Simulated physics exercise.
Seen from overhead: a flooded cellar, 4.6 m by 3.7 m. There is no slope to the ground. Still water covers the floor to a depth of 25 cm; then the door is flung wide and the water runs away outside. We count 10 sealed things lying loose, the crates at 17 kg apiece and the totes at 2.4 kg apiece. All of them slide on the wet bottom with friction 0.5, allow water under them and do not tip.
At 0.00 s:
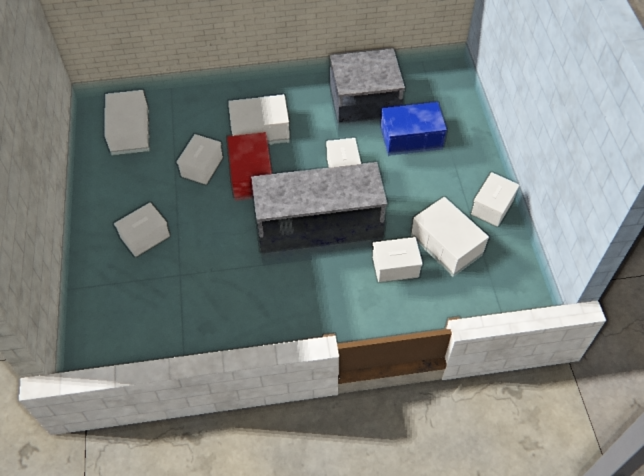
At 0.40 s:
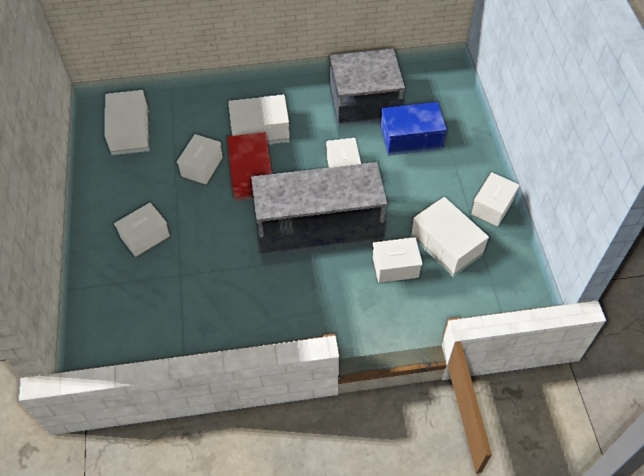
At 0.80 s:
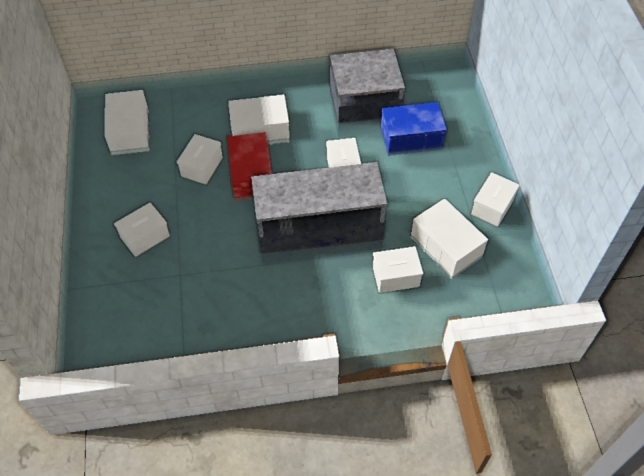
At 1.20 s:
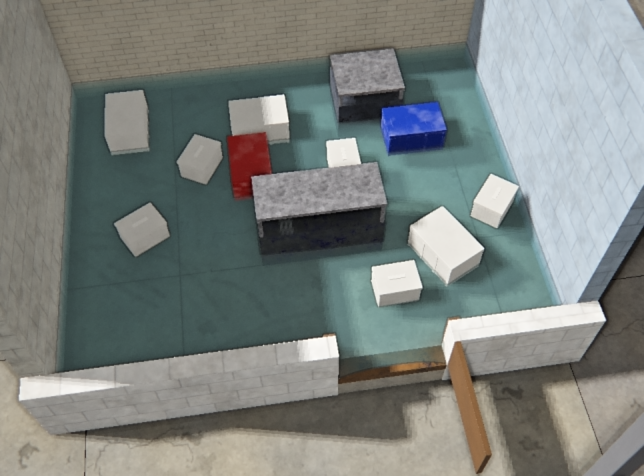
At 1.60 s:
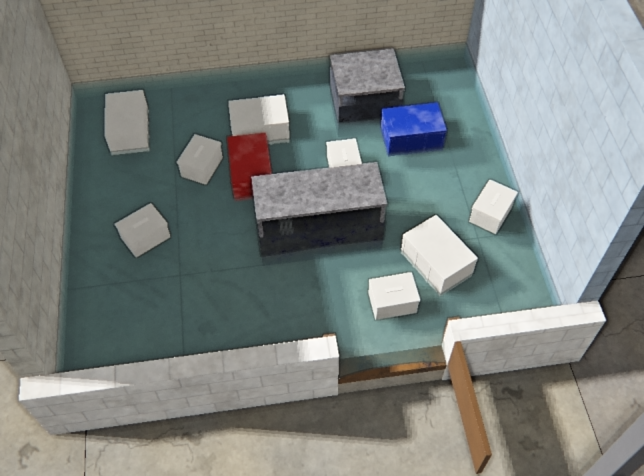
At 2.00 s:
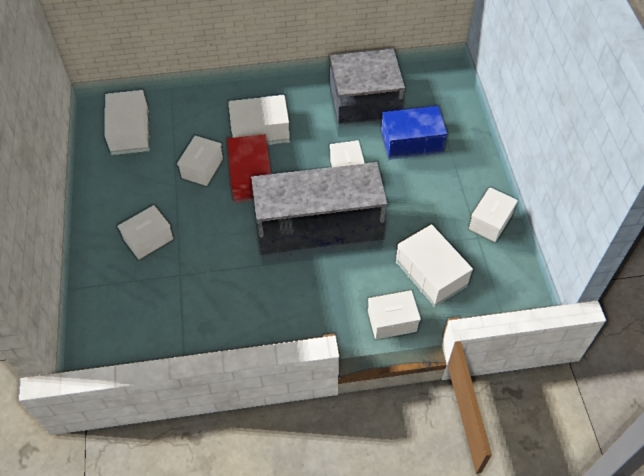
A brown gate in the low front wall swung open, and then a white box near the opening drifted toward it, followed by a larger white one, while the red and blue crates barely moved.
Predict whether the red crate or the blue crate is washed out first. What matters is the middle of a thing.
The blue one is washed out first.
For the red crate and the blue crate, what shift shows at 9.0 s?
40 and 120 cm or so by then.
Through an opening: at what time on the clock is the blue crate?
Close to 14.0 s, I'd say.
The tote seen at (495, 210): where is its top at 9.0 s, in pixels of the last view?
Look around (429, 323) in the last view.
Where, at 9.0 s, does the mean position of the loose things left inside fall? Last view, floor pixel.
Mean position: Approximately (290, 237).
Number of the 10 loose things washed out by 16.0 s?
That would be 6.
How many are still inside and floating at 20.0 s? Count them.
4.
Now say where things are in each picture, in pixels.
The red crate at (249, 156) floats; the blue crate at (414, 119) floats; about 3960 L in view; 0 of 10 have shifted, in the first frame.
The red crate at (249, 156) floats; the blue crate at (414, 119) floats; about 3930 L in view; 0 of 10 have shifted, in the second frame.
The red crate at (249, 156) floats; the blue crate at (414, 119) floats; 25 cm deep round most things; 1 of 10 have shifted, in the third frame.
The red crate at (249, 156), afloat; the blue crate at (414, 119) floats; 25 cm deep round most things; 2 of 10 have shifted, in the fourth frame.
The red crate at (249, 157), afloat; the blue crate at (414, 120), afloat; about 3750 L in view; 3 of 10 have shifted, in the fifth frame.
The red crate at (249, 158) floats; the blue crate at (415, 123) floats, 4 cm from its start; about 3700 L in view; 3 of 10 have shifted, in the sixth frame.
After 4.0 s the red crate is near (249, 174), 0.2 m from its start, afloat; the blue crate is near (434, 151), 0.5 m from its start, afloat; 2 of 10 are out; 8 afloat.
After 9.0 s the red crate is near (228, 184), 0.4 m from its start, afloat; the blue crate is near (465, 209), 1.2 m from its start, afloat; 2 of 10 are out; 8 afloat.
After 16.0 s the red crate is near (213, 210), 0.7 m from its start, afloat; the blue crate has gone out (at 13.9 s); 6 of 10 are out; 4 afloat.
After 20.0 s the red crate is near (222, 244), 1.0 m from its start, afloat; the blue crate has gone out (at 13.9 s); 6 of 10 are out; 4 afloat.
